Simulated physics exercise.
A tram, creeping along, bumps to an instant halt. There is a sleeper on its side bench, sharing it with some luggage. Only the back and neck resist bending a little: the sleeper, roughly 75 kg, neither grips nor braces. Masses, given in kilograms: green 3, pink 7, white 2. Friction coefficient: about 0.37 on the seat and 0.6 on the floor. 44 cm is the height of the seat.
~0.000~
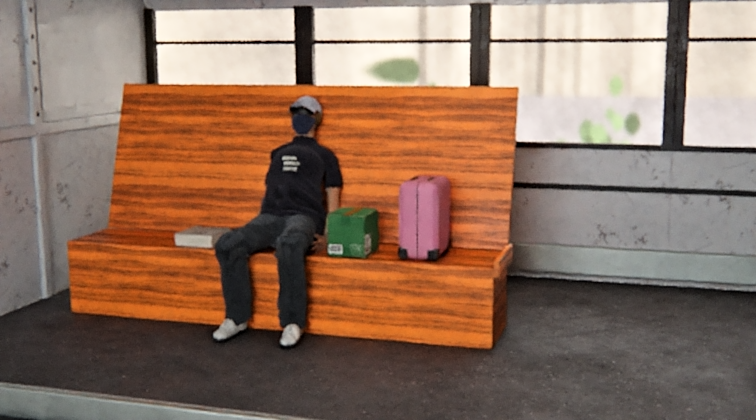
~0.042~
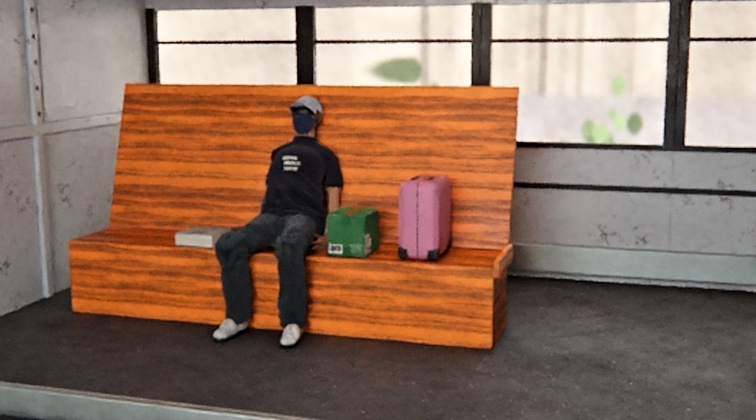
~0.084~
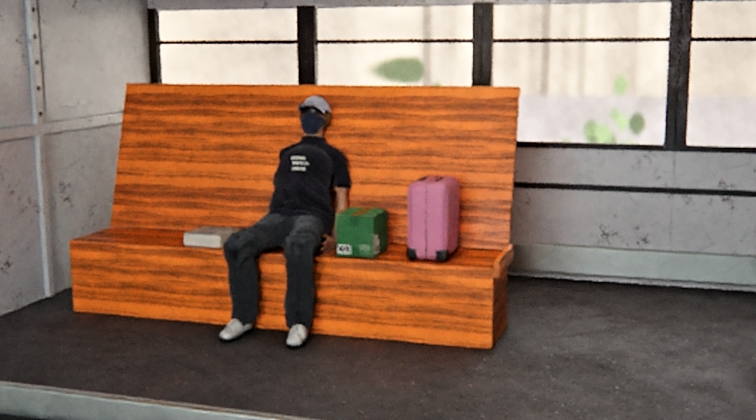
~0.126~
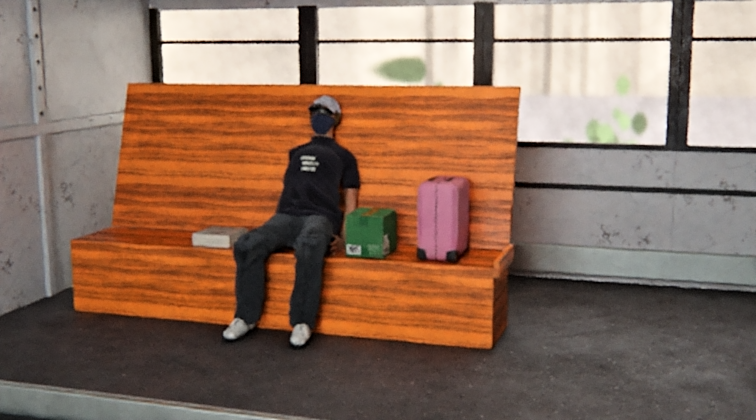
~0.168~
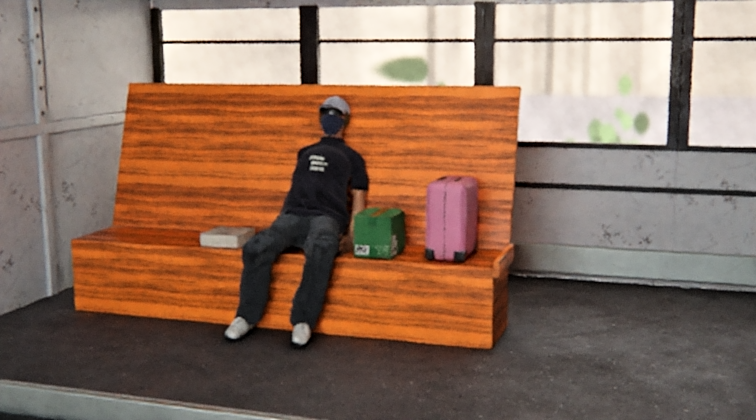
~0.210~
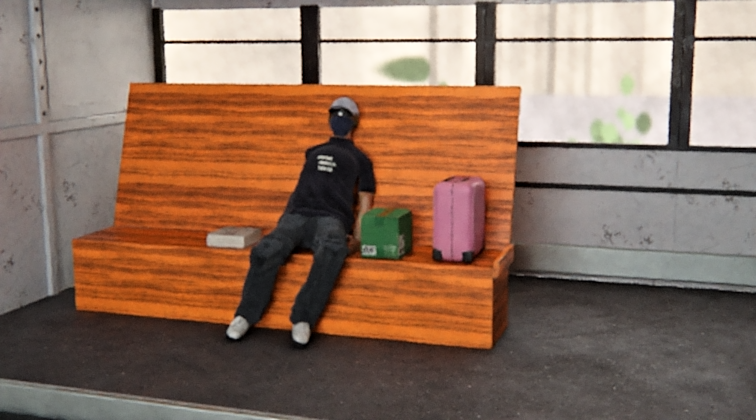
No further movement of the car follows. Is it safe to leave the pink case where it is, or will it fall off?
Safe to leave; it stays.
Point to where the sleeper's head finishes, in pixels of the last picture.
I'd expect it close to pixel (448, 239).
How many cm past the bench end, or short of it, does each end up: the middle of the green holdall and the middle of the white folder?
So the green holdall stops 40 cm short, while the white folder stops 150 cm short.
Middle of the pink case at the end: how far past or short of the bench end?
Some 10 cm short of it.
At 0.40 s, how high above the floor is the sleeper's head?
About 110 cm above the floor.
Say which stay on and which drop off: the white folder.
At the end the white folder has held on.
After 0.40 s the pink case is 13 cm short of the bench end, tilted 0°, near (479, 219) in the last picture's view; the sleeper's hips 59 cm above the ground.
After 0.65 s the pink case is 12 cm short of the bench end, tilted 0°, near (480, 219) in the last picture's view; the sleeper's hips 60 cm above the ground.
After 1.05 s the pink case is 11 cm short of the bench end, tilted 0°, near (481, 220) in the last picture's view; the sleeper's hips 62 cm above the ground.
Final state at 2.5 s, green holdall drops off; pink case stays on; white folder stays on; sleeper's hips keep to the seat.
